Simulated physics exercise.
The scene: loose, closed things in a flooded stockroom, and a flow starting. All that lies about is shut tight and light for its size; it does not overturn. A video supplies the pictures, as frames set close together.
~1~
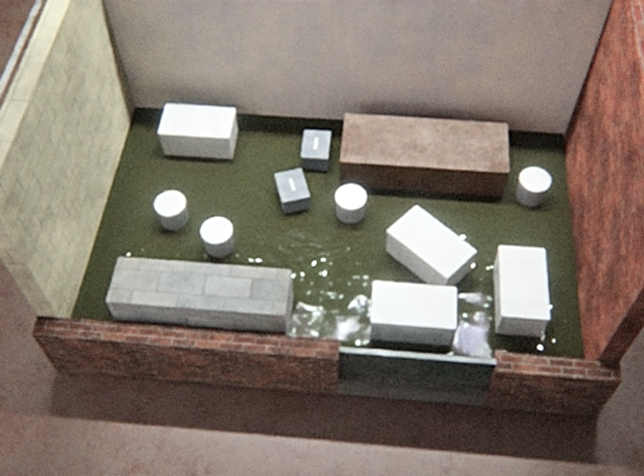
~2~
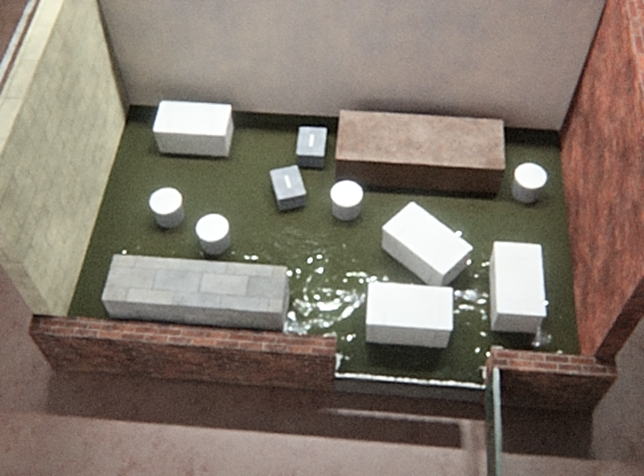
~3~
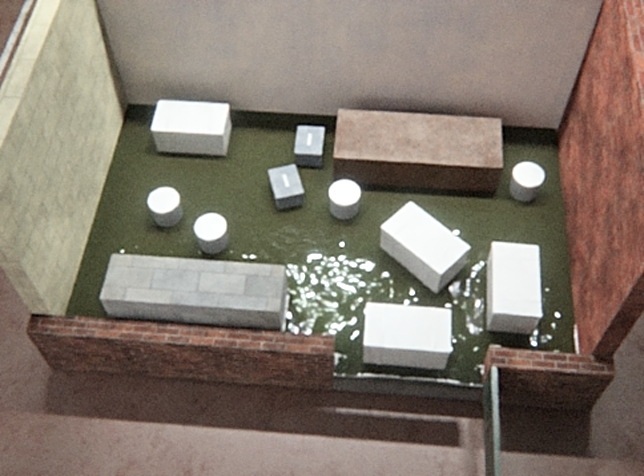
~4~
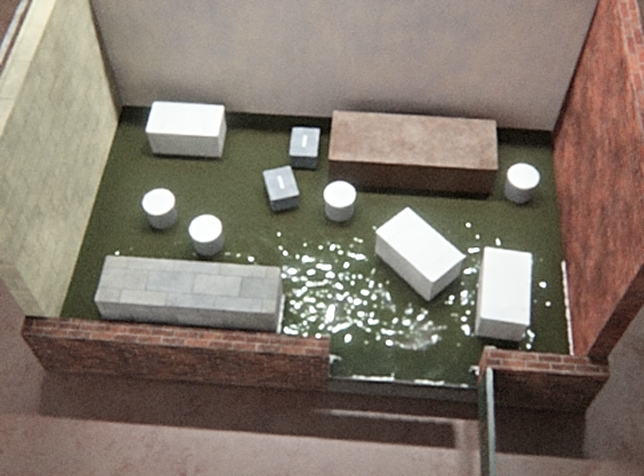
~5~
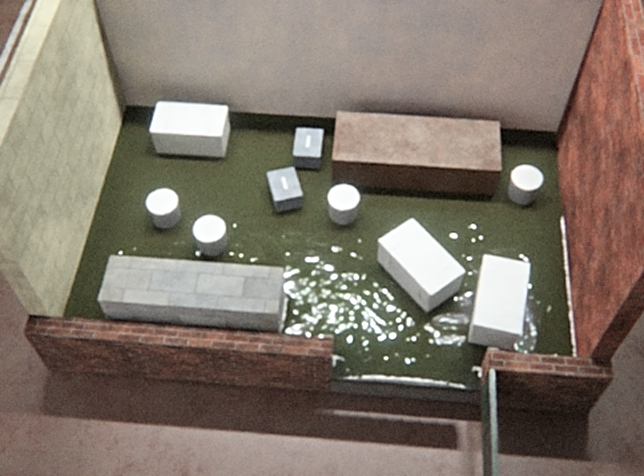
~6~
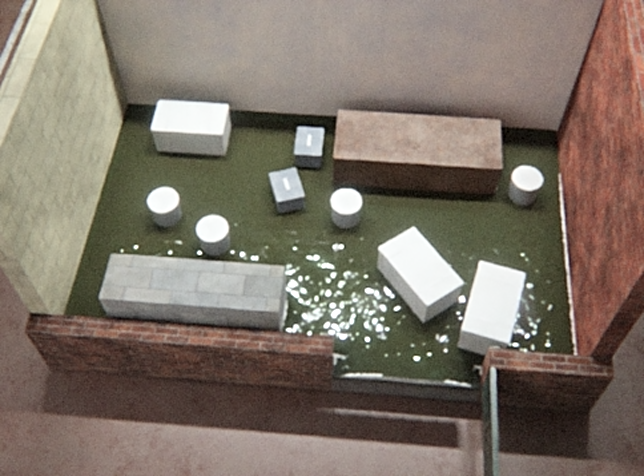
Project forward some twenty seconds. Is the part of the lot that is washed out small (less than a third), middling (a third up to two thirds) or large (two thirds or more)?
Large.
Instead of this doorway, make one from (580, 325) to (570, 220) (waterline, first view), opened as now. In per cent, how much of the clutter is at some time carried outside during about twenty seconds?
By my count it's 80 percent.
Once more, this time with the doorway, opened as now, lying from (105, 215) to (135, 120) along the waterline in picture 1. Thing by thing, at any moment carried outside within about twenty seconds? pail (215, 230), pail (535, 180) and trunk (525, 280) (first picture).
Escapes, remains, remains.
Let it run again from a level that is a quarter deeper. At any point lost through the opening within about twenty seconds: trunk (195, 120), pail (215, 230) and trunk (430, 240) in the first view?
So, in the listed order, they end up not lost, flushed out and flushed out.
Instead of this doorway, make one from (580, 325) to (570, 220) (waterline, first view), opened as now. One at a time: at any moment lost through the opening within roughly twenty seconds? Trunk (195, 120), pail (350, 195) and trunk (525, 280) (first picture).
Item one: Remains; item two: Leaves; item three: Leaves.
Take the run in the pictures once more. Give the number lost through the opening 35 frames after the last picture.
The number works out to 7.
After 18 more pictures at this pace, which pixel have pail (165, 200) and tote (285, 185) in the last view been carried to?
Approximately (244, 231) for one, (410, 351) for the other.
A moment on, 1 of 10 are out; 9 afloat.
Next, 4 of 10 are out; 6 afloat.
Later, 7 of 10 are out; 3 afloat.
In the end, 8 of 10 are out; 2 afloat.
